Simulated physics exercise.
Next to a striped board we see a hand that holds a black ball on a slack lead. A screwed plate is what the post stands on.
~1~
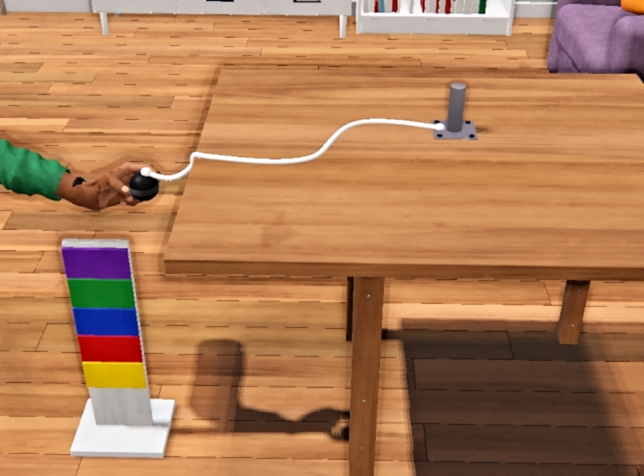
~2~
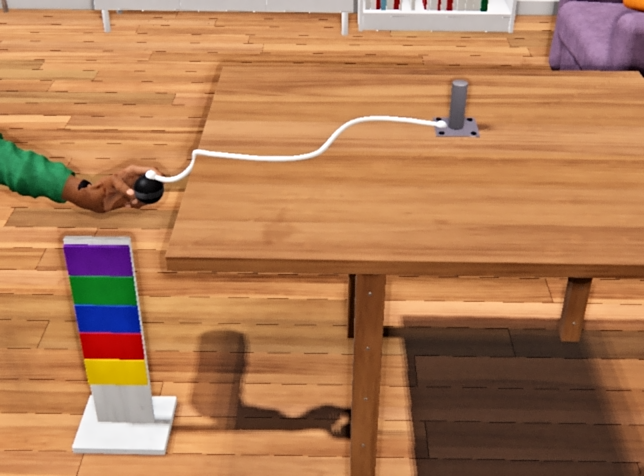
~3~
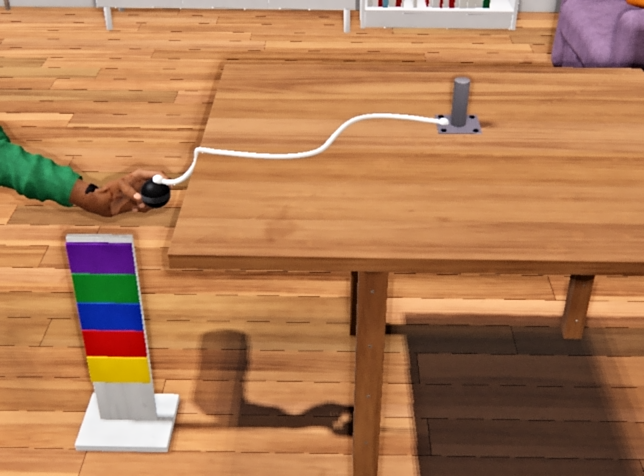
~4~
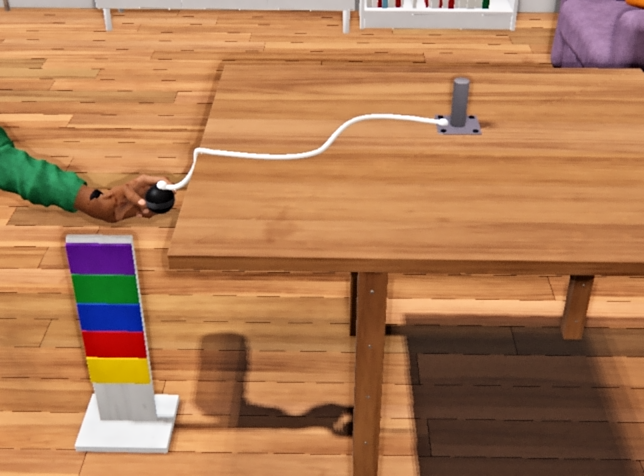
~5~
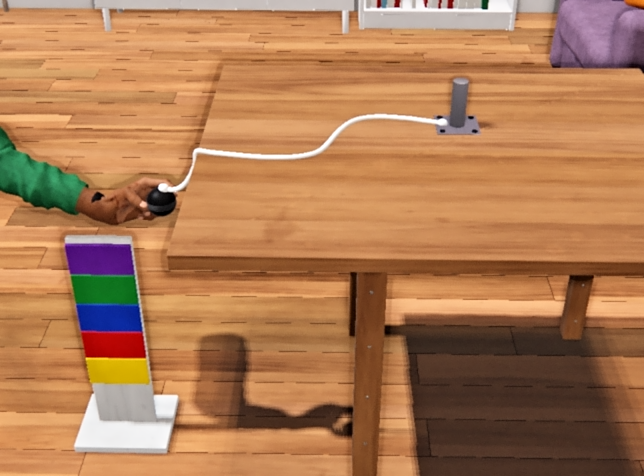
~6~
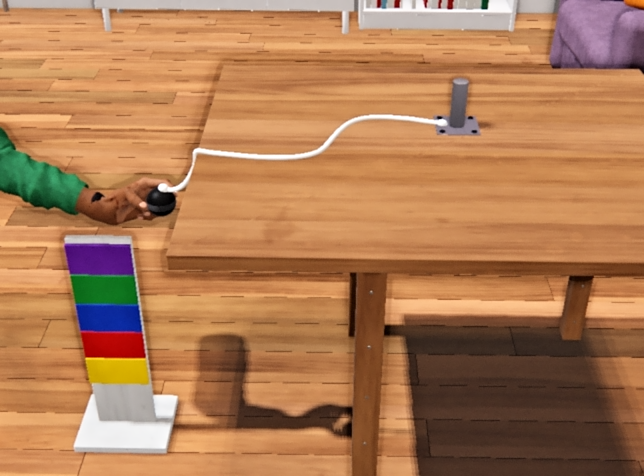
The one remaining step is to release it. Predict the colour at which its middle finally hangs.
Prediction: Purple.
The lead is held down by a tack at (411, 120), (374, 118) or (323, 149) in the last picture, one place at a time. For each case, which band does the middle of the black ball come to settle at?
Note: Try 1 purple; try 2 purple; try 3 no band.
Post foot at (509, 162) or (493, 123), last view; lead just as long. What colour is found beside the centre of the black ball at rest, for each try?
Trial 1 - above them all; trial 2 - none, it hangs higher.
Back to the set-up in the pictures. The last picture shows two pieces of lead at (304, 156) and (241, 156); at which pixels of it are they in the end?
Roughly (259, 141) for the first and (199, 151) for the second.
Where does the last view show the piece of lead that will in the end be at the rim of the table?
(241, 156), approximately.
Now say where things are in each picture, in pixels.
Black ball (144, 186); purple (96, 265); green (101, 294); blue (106, 323); red (110, 350); yellow (114, 376), in the first frame.
Black ball (148, 189); lead through (411, 121) (355, 122) (325, 148) (265, 159) (204, 154), in the second frame.
Black ball (155, 193), in the third frame.
Black ball (160, 199); lead through (413, 119) (356, 120) (327, 146) (267, 157) (206, 152), in the fourth frame.
Black ball (161, 202), in the fifth frame.
Black ball (161, 202); lead through (412, 120) (356, 121) (326, 146) (266, 158) (205, 153), in the sixth frame.
Soon after, ball near (173, 257); level with purple.
After that, ball near (229, 253); level with purple.
And then, ball near (198, 258); level with purple.
In the end, ball near (208, 258); level with purple. Its middle rests at the purple band.
